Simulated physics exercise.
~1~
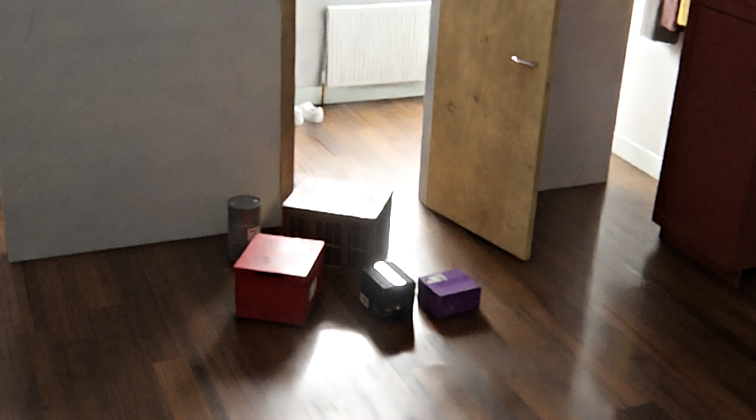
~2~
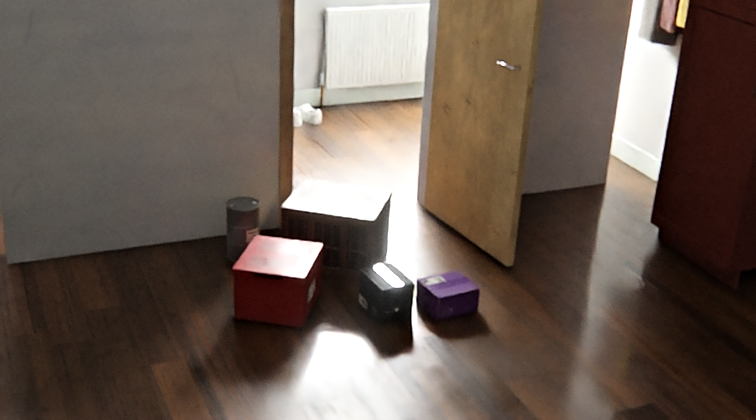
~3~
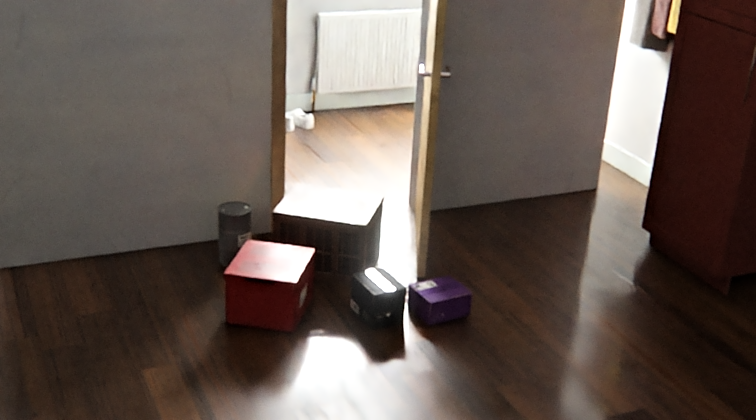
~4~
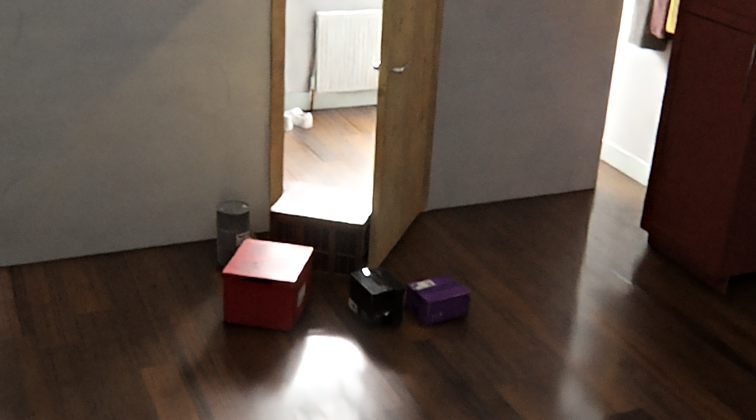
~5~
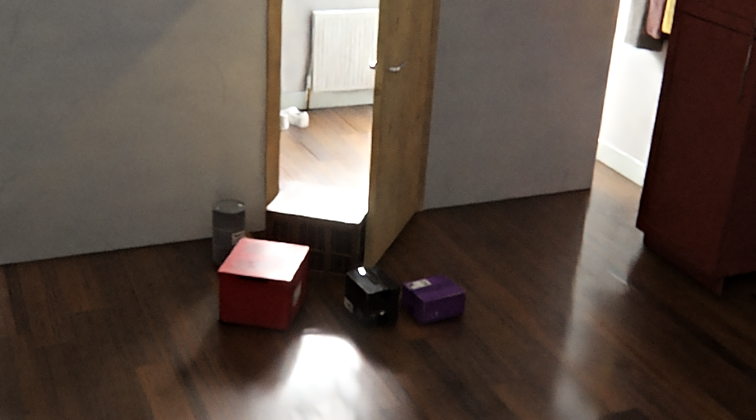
A wooden door stands wide open in a room with a dark, glossy wood floor, with a white radiator visible in the bright space beyond. On the floor near the doorway sit a grey can, a brown chest, a red tote, a black box and a purple parcel. The door begins to swing slowly toward closing, passes through an edge-on view, and continues leftward until it reaches the brown chest in the doorway. There it comes to rest, still partly open, while the chest and the other items stay where they were as the view sways slightly.
